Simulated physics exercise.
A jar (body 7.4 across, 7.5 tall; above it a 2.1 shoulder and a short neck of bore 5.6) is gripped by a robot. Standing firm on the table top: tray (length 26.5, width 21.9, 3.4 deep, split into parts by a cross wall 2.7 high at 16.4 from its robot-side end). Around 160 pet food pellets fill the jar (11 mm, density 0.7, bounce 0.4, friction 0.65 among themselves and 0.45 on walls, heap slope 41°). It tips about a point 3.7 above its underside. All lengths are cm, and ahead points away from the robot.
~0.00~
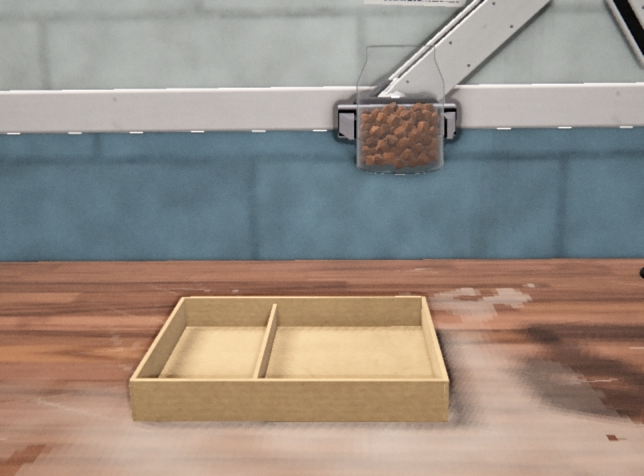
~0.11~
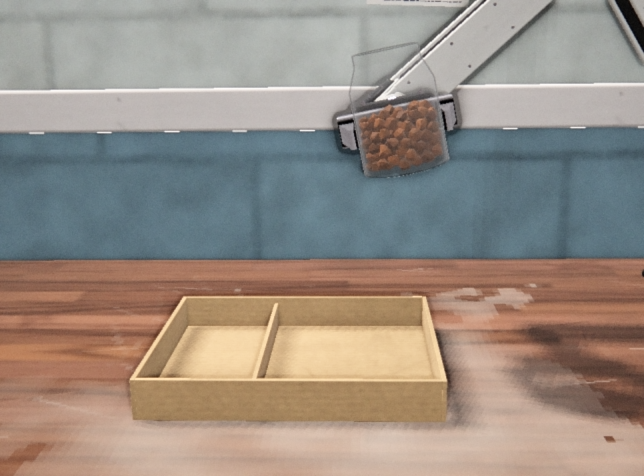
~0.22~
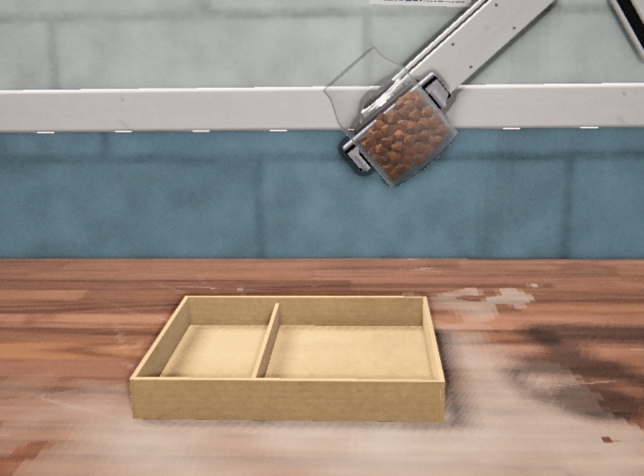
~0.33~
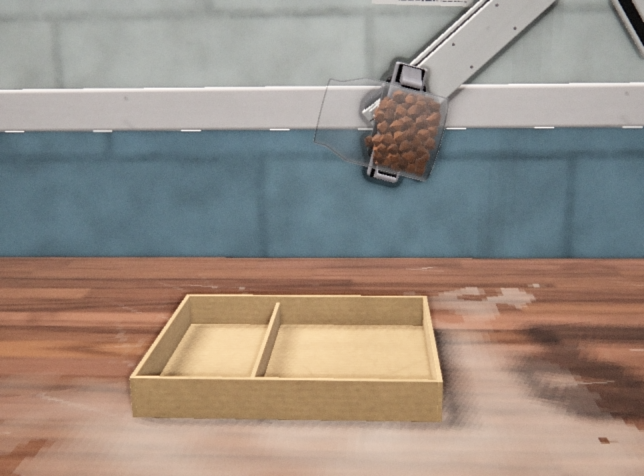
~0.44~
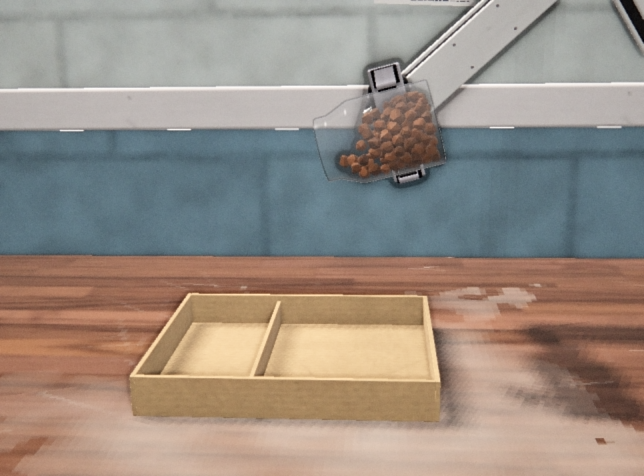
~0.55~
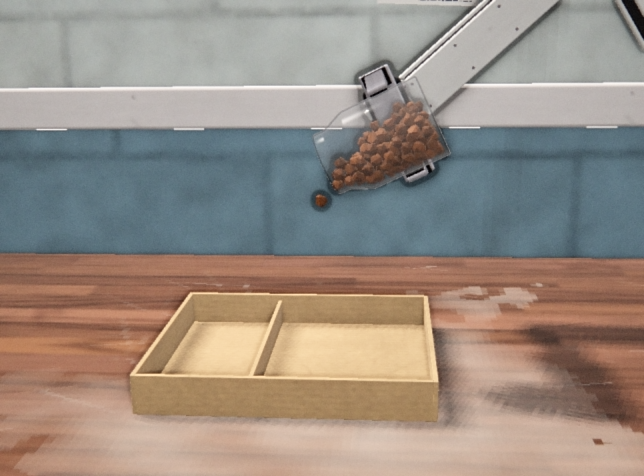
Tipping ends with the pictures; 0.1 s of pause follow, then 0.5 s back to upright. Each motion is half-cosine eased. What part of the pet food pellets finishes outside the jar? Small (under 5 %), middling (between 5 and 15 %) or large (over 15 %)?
Share outside the jar: Middling (between 5 and 15 %).
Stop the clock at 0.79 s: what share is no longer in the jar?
About 10 per cent by then.
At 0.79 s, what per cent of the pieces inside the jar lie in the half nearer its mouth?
Roughly 60 per cent.
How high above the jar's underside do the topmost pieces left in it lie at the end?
Roughly 6.5 cm.
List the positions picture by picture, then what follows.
In the first picture, jar middle at (400, 127), upright; upper third of the load around (402, 118), from x 365 to 435, top at y 110; 164 in the jar.
In the second picture, jar middle at (399, 128), tipped 11°; upper third of the load around (405, 119), from x 365 to 435, top at y 105.
In the third picture, jar middle at (399, 129), tipped 40°; upper third of the load around (411, 117), from x 365 to 440, top at y 100.
In the fourth picture, jar middle at (398, 130), tipped 75°; upper third of the load around (408, 113), from x 370 to 435, top at y 95.
In the fifth picture, jar middle at (397, 131), tipped 104°; upper third of the load around (408, 114), from x 345 to 435, top at y 95.
In the sixth picture, jar middle at (397, 132), tipped 115°; upper third of the load around (409, 125), from x 320 to 440, top at y 105; 163 in the jar, 1 in flight or on a rim.
After 0.79 s, tipped 94°, highest piece 25 above the table; 151 in the jar, 12 in the robot-side part, 1 in flight or on a rim.
After 1.03 s, tipped 16°, highest piece 30 above the table; 150 in the jar, 13 in the robot-side part, 1 in the far-side part.
After 1.35 s, upright, highest piece 27 above the table; 150 in the jar, 13 in the robot-side part, 1 in the far-side part.
After 2.05 s, upright, highest piece 27 above the table; 150 in the jar, 13 in the robot-side part, 1 in the far-side part.
At rest, 150 in the jar, 13 in the robot-side part, 1 in the far-side part. That is 9 % outside the jar.
